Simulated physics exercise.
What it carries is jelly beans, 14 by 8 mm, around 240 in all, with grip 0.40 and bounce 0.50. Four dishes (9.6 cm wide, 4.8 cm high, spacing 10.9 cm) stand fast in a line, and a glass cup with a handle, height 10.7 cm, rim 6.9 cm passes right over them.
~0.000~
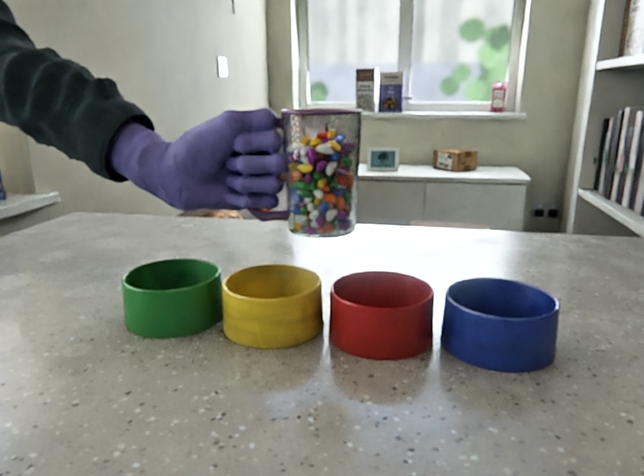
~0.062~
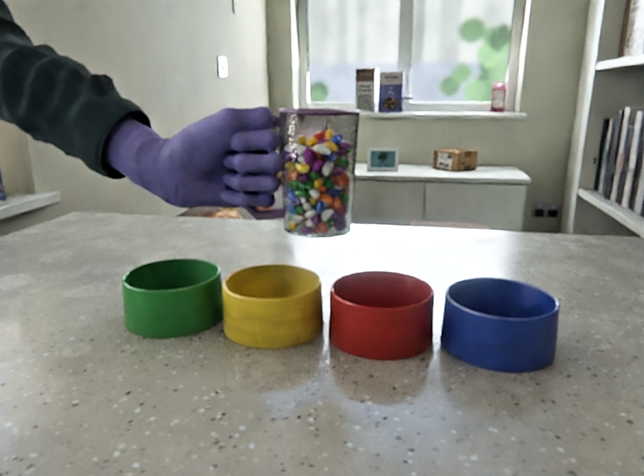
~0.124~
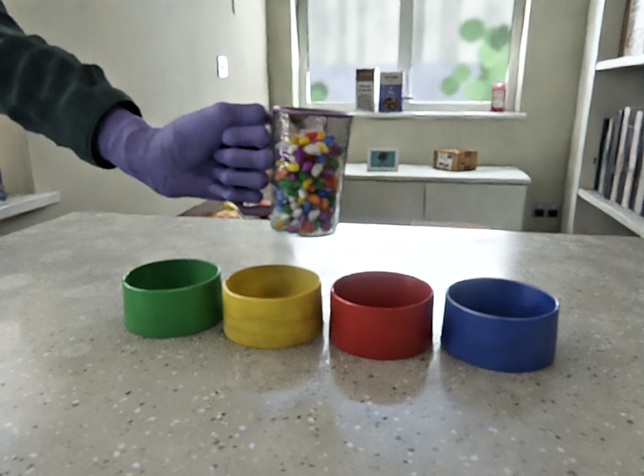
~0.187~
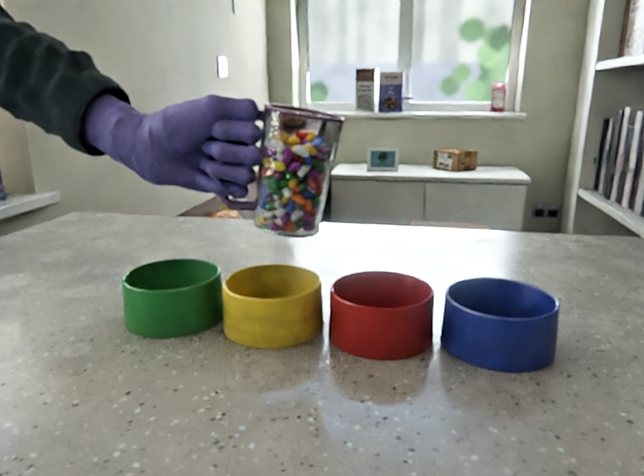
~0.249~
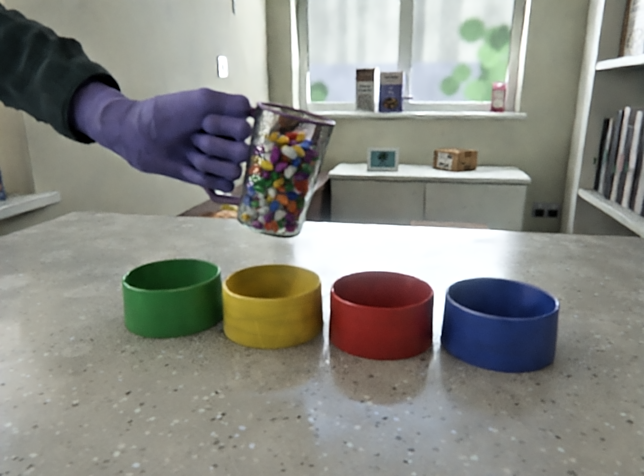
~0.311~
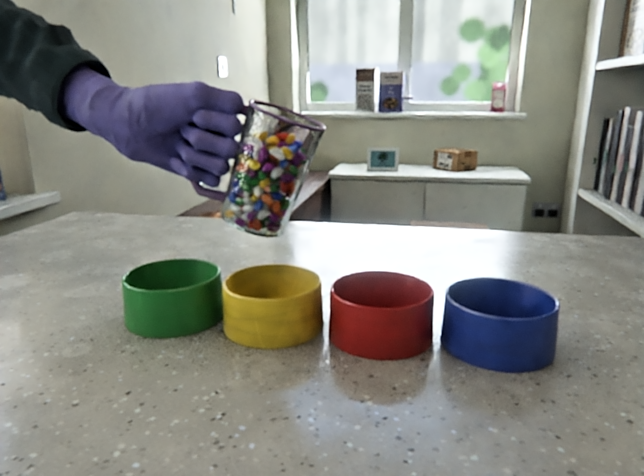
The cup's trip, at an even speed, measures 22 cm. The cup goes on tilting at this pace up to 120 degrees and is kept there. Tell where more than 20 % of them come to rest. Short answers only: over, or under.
Red under. Blue under. Green over. Yellow under. Counter under.
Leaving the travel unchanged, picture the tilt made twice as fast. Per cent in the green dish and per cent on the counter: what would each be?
Shares: Green at 60; counter at 20.
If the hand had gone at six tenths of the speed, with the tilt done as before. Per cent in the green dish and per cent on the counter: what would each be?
Shares - green 70, counter 20.
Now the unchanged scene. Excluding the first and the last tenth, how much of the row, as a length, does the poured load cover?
Roughly 5 cm of the row.
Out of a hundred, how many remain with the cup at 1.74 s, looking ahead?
Estimate: Around 20 % of the load.
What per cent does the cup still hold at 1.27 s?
Roughly 100 percent.
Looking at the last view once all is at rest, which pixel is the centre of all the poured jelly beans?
Look around (181, 294) in the last picture.
Then, at 0.88 s, tilt 67 degrees; cup holds 100 %.
After 1.27 s, tilt 99 degrees; cup holds 100 %.
After 1.74 s, tilt 120 degrees; cup holds 20 %, green 75 %.
At rest (2.5 s), red 0 %, blue 0 %, green 100 %, yellow 0 %, counter 0 %.
